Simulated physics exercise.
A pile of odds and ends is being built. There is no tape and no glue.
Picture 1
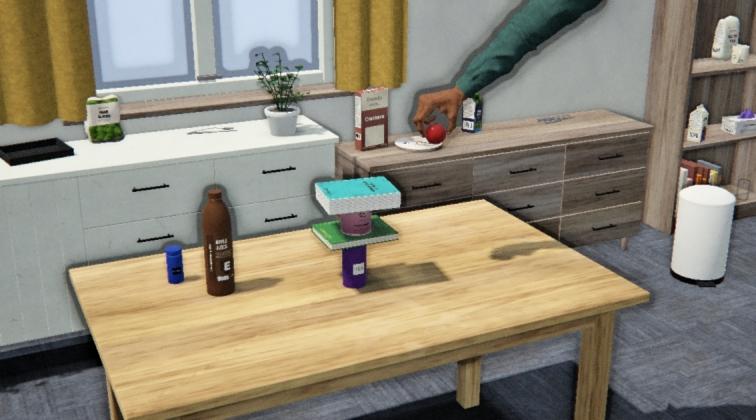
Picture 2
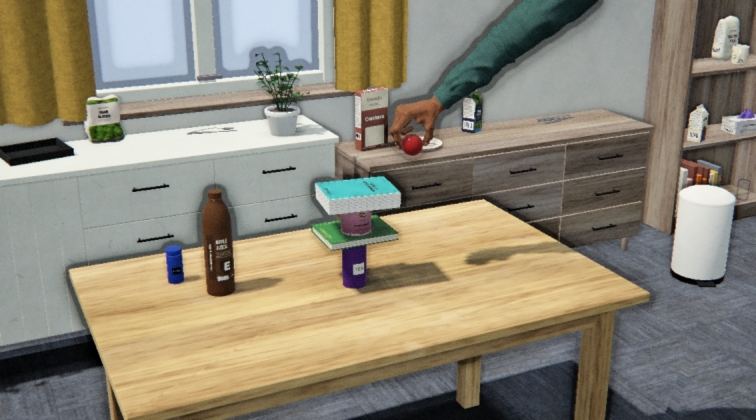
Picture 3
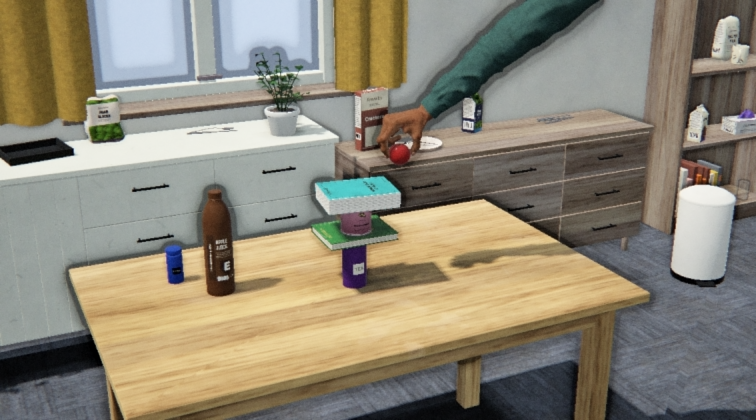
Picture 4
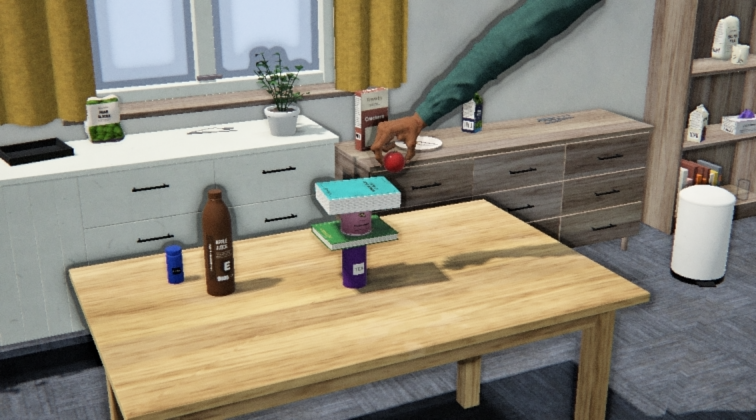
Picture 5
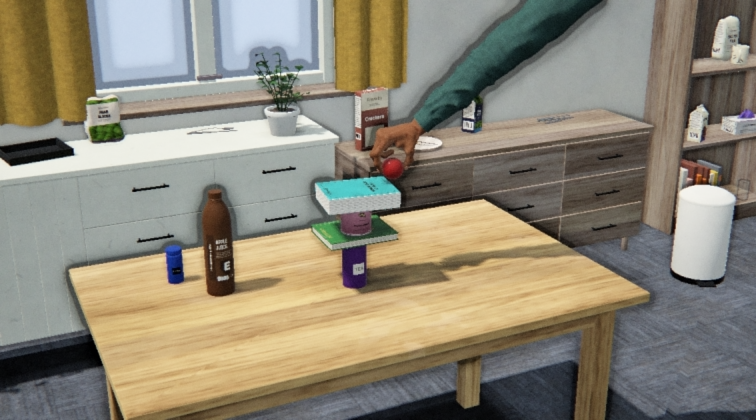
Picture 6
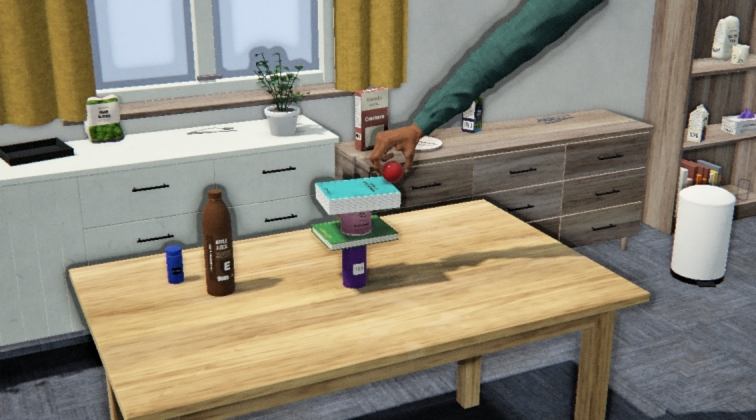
The clip shows a hand in a green sleeve carrying a red tomato left and downward to the right edge of the turquoise-topped pile on a wooden table, where it remains under the hand while the brown bottle and blue shaker stay still.
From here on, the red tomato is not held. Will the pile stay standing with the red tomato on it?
No.
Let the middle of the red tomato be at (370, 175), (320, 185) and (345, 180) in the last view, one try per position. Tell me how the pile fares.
Well, on the first go it stays steady, on the second it tumbles down, and on the third it stays steady.
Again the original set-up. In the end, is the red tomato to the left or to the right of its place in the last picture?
Well, it travels over to the right.
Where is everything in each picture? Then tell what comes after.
In the first picture, coming down; red tomato (435, 134); brown bottle (218, 242).
In the second picture, coming down; red tomato (412, 145); green book (355, 232).
In the third picture, coming down; red tomato (399, 154); blue shaker (175, 265).
In the fourth picture, coming down; red tomato (394, 162); brown bottle (218, 242).
In the fifth picture, coming down; red tomato (392, 168); green book (355, 232).
In the sixth picture, in place under the hand; red tomato (392, 171); blue shaker (175, 265).
Then, 0.30 s later than the last frame, red tomato moved a little near (400, 179).
Then, 0.50 s later than the last frame, red tomato now fallen.
Then, 0.60 s later than the last frame, things are still on the move.
Then, 1.50 s later than the last frame, nothing new.
When it is over, fallen, red tomato; the other 6 as before. End places, in pixels of the last picture, red tomato near (425, 264). The pile loses its balance.
